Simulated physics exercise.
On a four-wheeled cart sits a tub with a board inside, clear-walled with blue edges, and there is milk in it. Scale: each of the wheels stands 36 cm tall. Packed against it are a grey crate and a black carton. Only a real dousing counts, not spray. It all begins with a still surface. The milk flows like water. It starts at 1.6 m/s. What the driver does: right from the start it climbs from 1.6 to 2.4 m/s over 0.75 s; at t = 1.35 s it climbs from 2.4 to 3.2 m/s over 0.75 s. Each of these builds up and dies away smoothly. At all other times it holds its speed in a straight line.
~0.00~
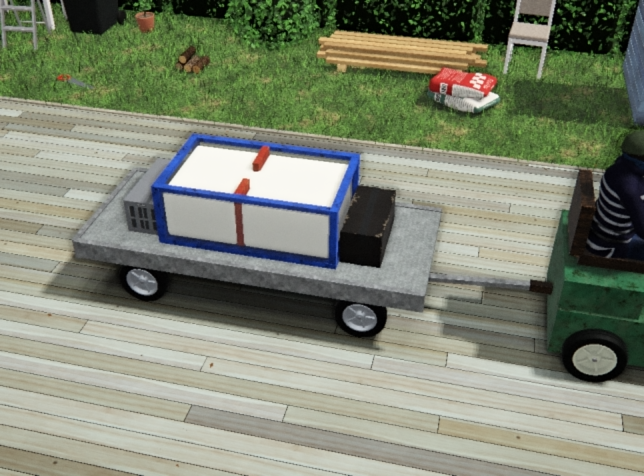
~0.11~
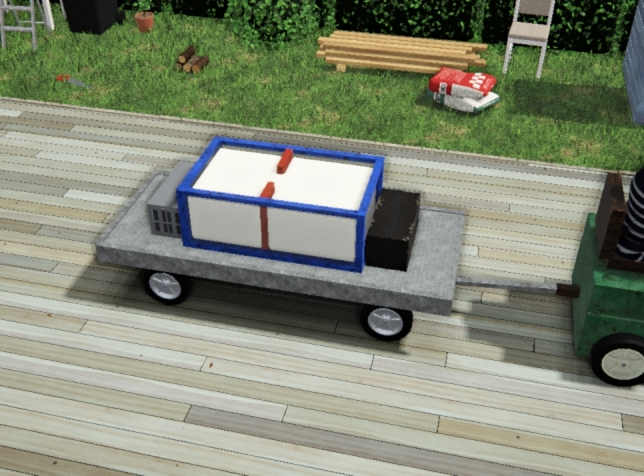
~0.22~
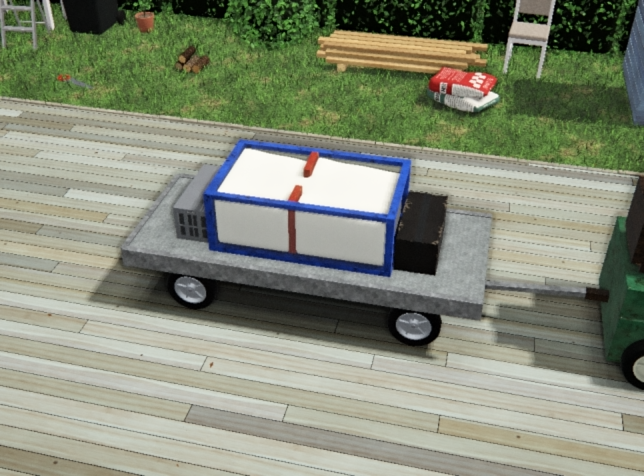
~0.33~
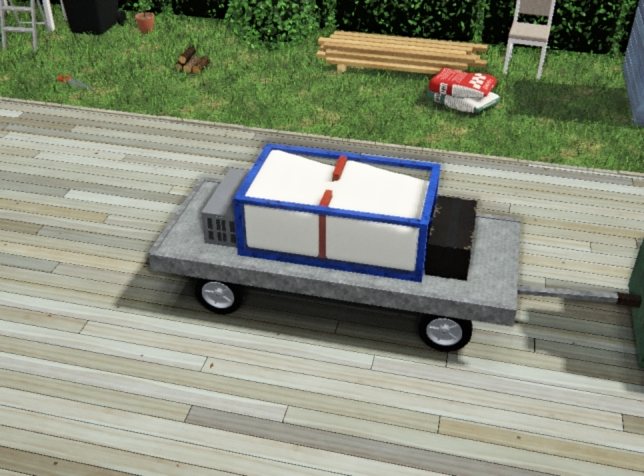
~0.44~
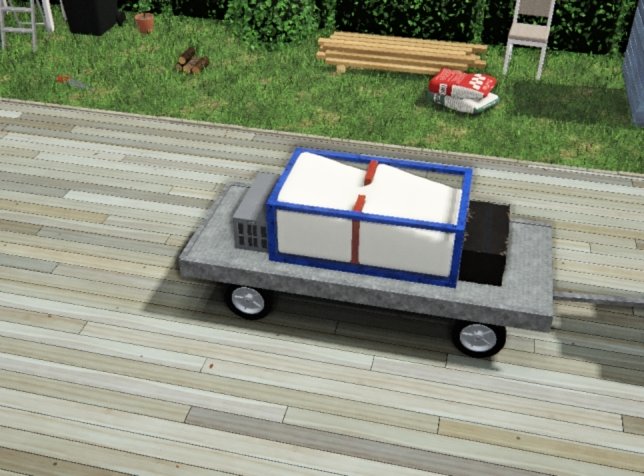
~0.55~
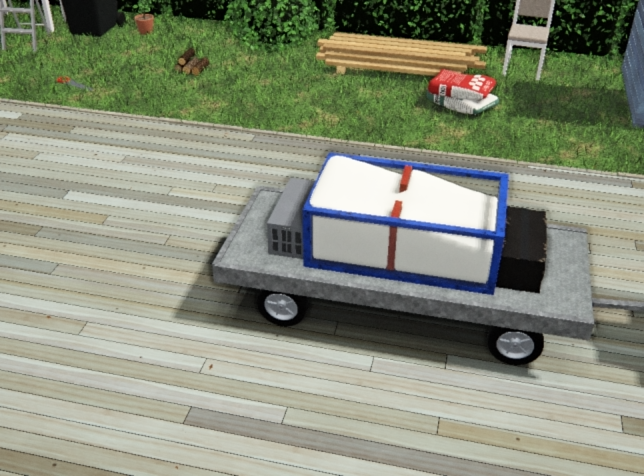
The video shows a green vehicle pulling a grey cart rightward across a wooden deck, carrying a blue-edged tub of white liquid between a grey crate and a black box, as the liquid's initially level surface rises toward the back.
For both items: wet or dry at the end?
The grey crate takes a soaking and the black carton keeps dry.
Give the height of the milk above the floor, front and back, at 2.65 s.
Front 34 cm, back 34 cm.
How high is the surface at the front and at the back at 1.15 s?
Front 36 cm, back 36 cm.
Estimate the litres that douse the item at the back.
About 2 L.
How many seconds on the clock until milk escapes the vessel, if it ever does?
Near 0.9 s.
After 1.15 s the surface is 36 cm up at the front and 36 cm at the back; 1 per cent is out, over the back.
After 1.85 s the surface is 29 cm up at the front and 38 cm at the back; 1 per cent is out, over the back.
After 2.65 s the surface is 33 cm up at the front and 34 cm at the back; 1 per cent is out, over the back.
After 5.09 s 1 per cent is out, over the back; the grey crate has caught 2 litres and the black carton nothing.
